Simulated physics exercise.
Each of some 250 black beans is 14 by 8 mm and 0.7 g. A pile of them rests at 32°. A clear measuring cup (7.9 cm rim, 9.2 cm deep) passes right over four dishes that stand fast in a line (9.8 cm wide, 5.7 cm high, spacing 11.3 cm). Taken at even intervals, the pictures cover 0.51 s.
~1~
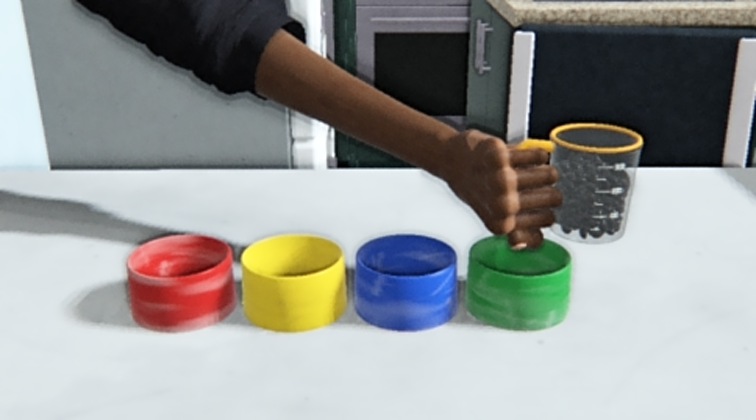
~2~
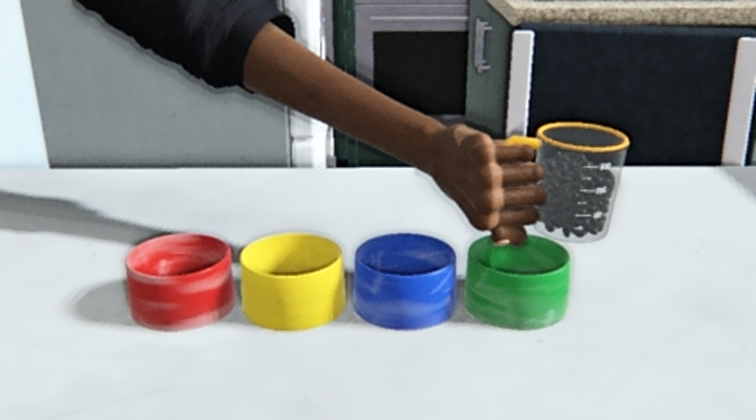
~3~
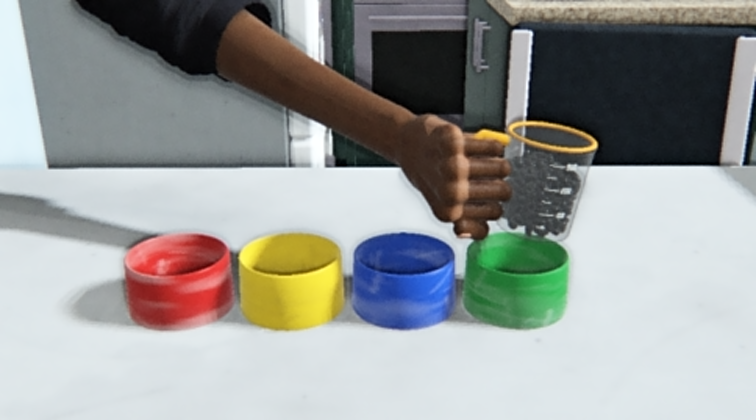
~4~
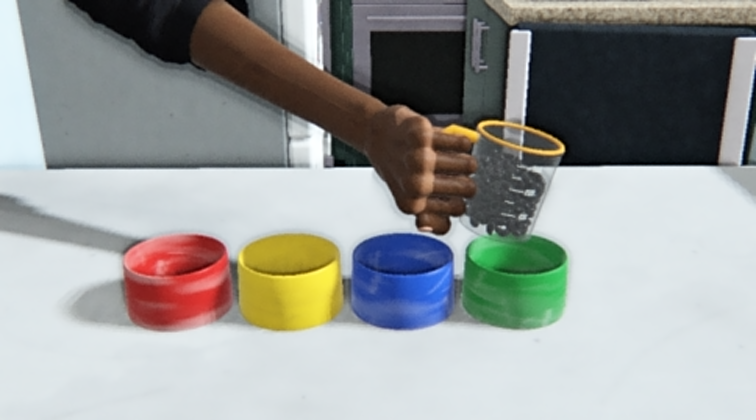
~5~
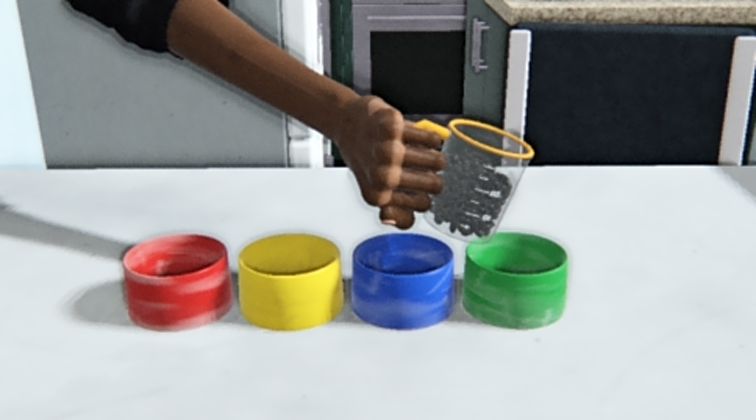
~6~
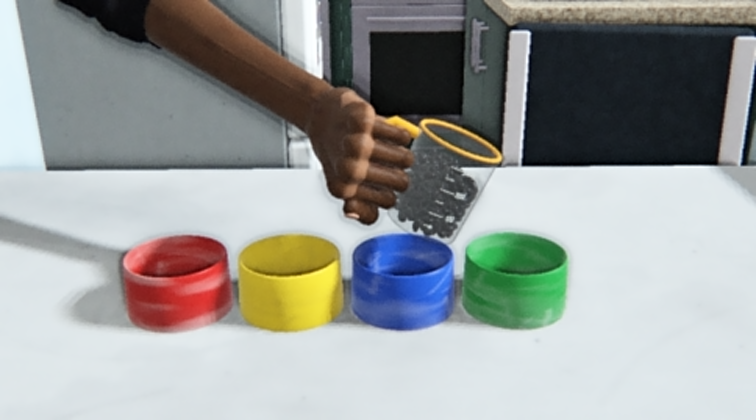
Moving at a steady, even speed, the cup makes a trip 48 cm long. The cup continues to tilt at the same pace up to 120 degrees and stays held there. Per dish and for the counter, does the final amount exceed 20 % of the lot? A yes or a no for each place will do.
Red - yes; blue - no; green - no; yellow - no; counter - no.
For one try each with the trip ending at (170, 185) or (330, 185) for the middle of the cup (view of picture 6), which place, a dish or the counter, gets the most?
I'd expect counter to win the first try and blue the second.
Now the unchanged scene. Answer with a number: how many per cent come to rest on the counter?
The figure is about 0 percent.
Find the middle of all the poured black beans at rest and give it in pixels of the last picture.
Roughly pixel (172, 284).
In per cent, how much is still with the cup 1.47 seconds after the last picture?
Somewhere near 95 per cent of the load.
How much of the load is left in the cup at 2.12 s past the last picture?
About 5 percent.
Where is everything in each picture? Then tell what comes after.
Cup at (591, 184), tilt 0 degrees, lip at (638, 137), moved 0.0 cm; middle of the pieces at (589, 194); green dish at (520, 255); blue dish at (406, 255); yellow dish at (293, 256); red dish at (179, 256), in the first frame.
Cup at (576, 183), tilt 2 degrees, lip at (625, 138), moved 1.3 cm; middle of the pieces at (573, 193), in the second frame.
Cup at (542, 182), tilt 7 degrees, lip at (594, 142), moved 4.5 cm; middle of the pieces at (539, 193), in the third frame.
Cup at (507, 183), tilt 12 degrees, lip at (561, 146), moved 7.6 cm; middle of the pieces at (503, 193), in the fourth frame.
Cup at (474, 183), tilt 18 degrees, lip at (531, 151), moved 10.8 cm; middle of the pieces at (469, 193), in the fifth frame.
Cup at (441, 184), tilt 23 degrees, lip at (499, 156), moved 14.0 cm; middle of the pieces at (435, 193); green dish at (516, 253); blue dish at (403, 254); yellow dish at (289, 255); red dish at (176, 256), in the sixth frame.
Then, 0.88 s after the last picture, tilt 68 degrees; cup holds 100 %.
Then, 1.47 s after the last picture, tilt 98 degrees; cup holds 95 %, red 5 %.
Then, 2.12 s after the last picture, tilt 120 degrees; cup holds 5 %, red 95 %.
In the end, red 100 %, blue 0 %, green 0 %, yellow 0 %, counter 0 %.
